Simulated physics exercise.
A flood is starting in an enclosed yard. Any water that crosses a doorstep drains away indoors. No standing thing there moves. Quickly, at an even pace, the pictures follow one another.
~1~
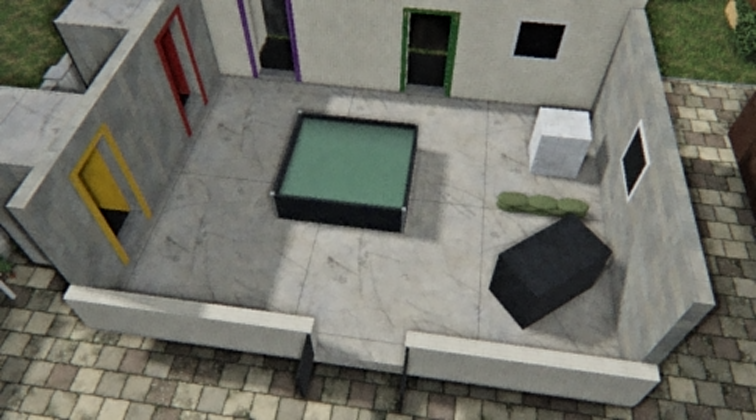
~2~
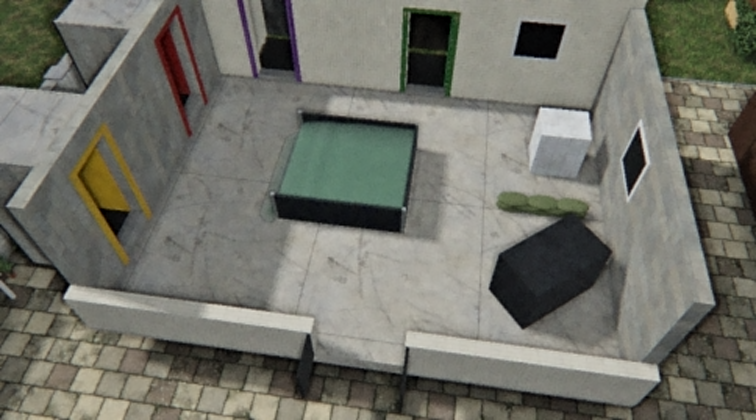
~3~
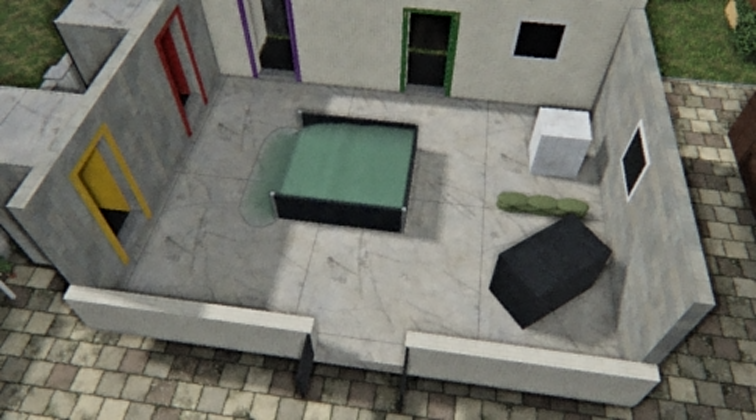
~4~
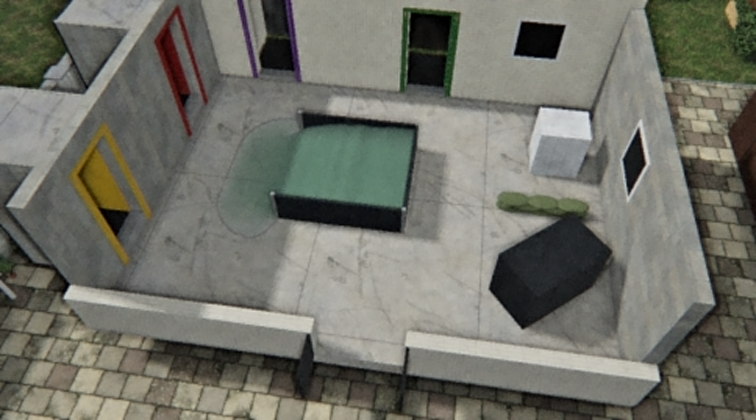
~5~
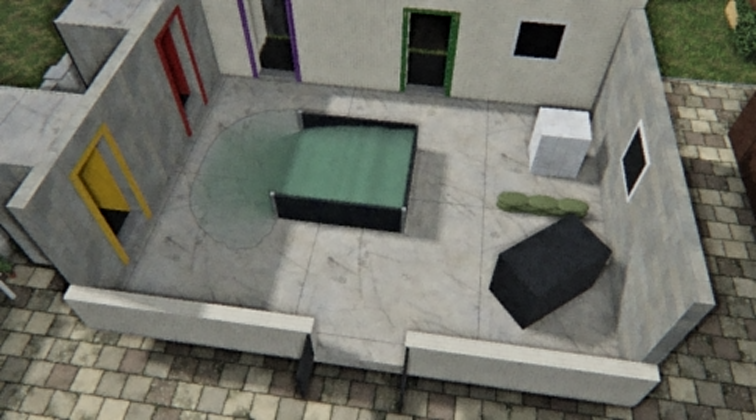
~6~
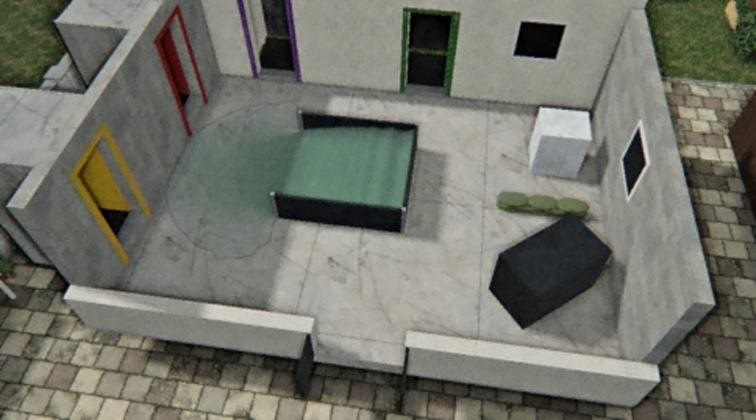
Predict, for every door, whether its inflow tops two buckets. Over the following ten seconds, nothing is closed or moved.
Yellow door: Does not top two buckets; red door: Does not top two buckets; purple door: Tops two buckets; green door: Does not top two buckets.
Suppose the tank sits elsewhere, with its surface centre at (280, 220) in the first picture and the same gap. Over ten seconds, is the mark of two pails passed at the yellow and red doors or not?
As I see it, the yellow door crosses the line and the red door remains below.
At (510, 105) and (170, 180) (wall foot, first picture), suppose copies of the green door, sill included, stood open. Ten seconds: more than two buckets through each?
Note, in sequence - door one ends up lower; door two ends up higher.
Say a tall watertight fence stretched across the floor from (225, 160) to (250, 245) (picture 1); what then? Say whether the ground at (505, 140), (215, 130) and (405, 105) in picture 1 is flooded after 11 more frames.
Taking the points in the order given, they are high and dry, inundated and high and dry.
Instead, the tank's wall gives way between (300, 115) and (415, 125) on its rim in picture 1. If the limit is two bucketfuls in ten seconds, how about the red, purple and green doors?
The red remains within the limit, the purple tops the limit and the green tops the limit.
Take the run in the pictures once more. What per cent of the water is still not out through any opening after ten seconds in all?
About 94 %.
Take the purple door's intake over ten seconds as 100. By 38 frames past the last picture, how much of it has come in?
My estimate: Close to 90 per cent.
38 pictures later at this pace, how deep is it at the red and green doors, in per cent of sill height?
Respectively about 40 and 100 per cent.
A moment on, water covers 20 % of the floor; the yellow door wet at the sill, nothing in, the red door wet at the sill, nothing in, the purple door not reached, the green door not reached.
Next, water covers 25 % of the floor; the yellow door wet at the sill, nothing in, the red door wet at the sill, nothing in, the purple door wet at the sill, nothing in, the green door not reached.
Then, water covers 40 % of the floor; the yellow door wet at the sill, nothing in, the red door wet at the sill, nothing in, the purple door over two buckets in, the green door not reached.
Later, water covers 80 % of the floor; the yellow door wet at the sill, nothing in, the red door wet at the sill, nothing in, the purple door far over two buckets in, the green door wet at the sill, nothing in.
In the end, water covers 95 % of the floor; the yellow door wet at the sill, nothing in, the red door wet at the sill, nothing in, the purple door far over two buckets in, the green door wet at the sill, nothing in.
